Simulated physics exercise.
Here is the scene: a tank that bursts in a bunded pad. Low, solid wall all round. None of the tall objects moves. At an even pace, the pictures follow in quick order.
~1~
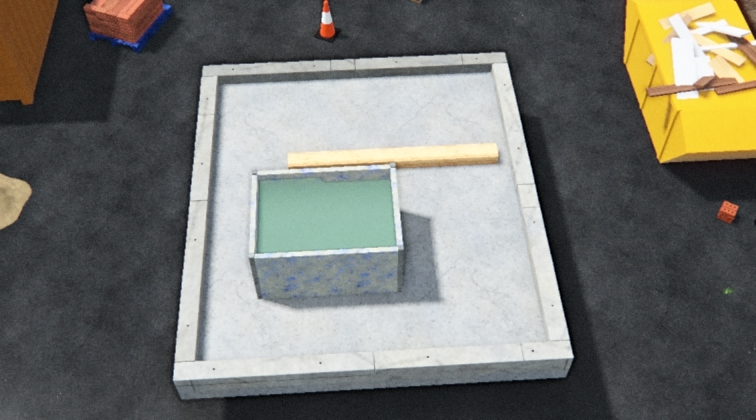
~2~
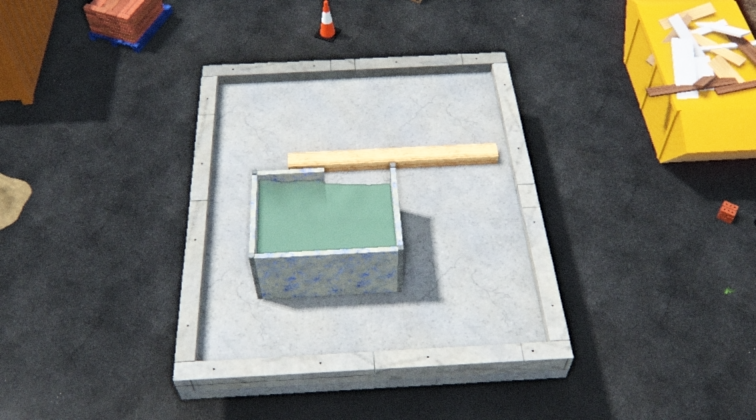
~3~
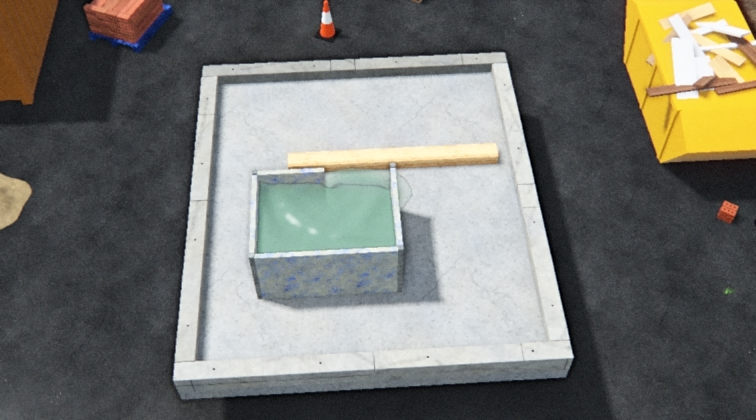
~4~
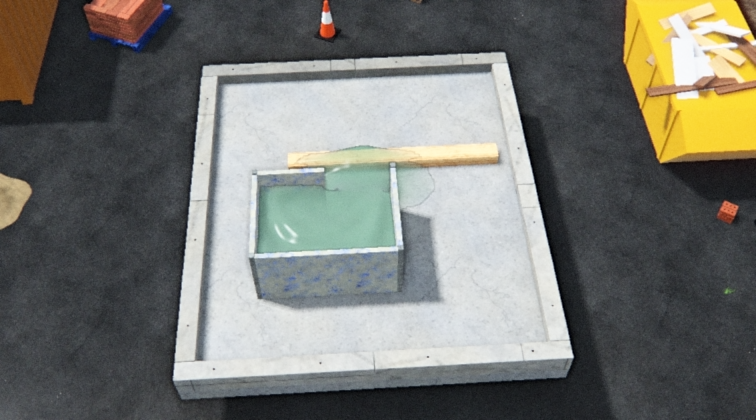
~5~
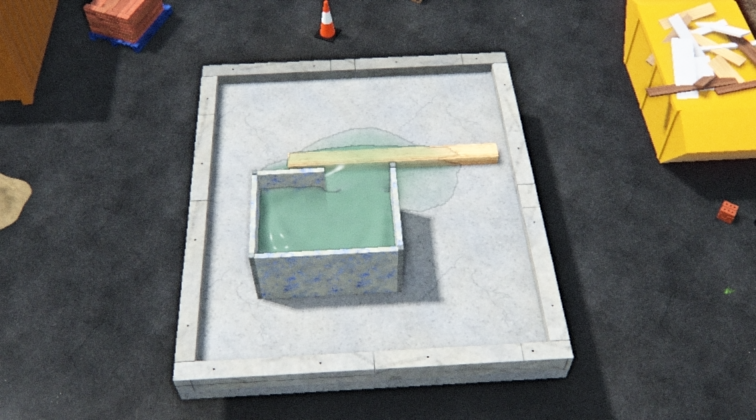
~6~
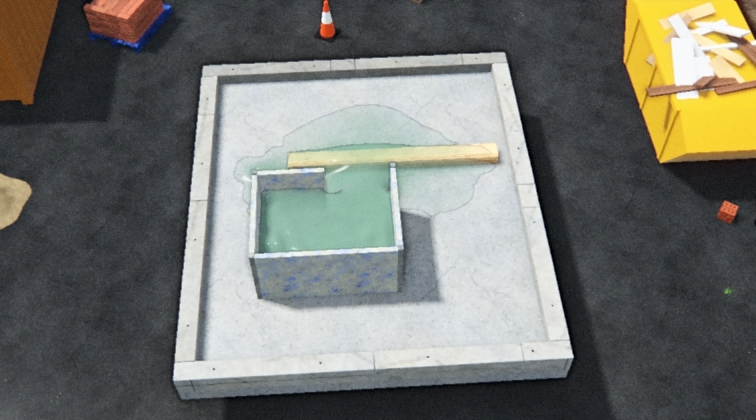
At the start, still greenish water fills an open tank on a walled concrete pad, beside a wooden beam. A gap opens in the tank's far side and water pours out, passing the beam and spreading steadily across the pad in a widening pool as the level inside drops.
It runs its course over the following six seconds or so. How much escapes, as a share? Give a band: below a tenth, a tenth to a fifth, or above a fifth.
The overflow is beneath a tenth.
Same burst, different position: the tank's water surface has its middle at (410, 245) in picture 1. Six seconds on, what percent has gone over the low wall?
Estimated share: Around 8 %.
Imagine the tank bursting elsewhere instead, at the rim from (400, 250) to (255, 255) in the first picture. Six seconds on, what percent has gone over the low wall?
About 42 %.
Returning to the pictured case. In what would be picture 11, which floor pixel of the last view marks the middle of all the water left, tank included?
About (352, 202).
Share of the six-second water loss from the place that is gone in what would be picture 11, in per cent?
Near 0 in a hundred.
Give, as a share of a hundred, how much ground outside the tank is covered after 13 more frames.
I'd guess some 75 per cent.
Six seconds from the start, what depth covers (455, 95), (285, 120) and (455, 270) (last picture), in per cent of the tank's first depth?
Respectively near 8, 10 and 2 per cent.
A moment on, water covers 40 % of the floor; the low wall has let 0 % over.
Next, water covers 50 % of the floor; the low wall has let 0 % over.
Then, water covers 65 % of the floor; the low wall has let 4 % over.
Later, water covers 75 % of the floor; the low wall has let 5 % over.
In the end, water covers 75 % of the floor; the low wall has let 5 % over.
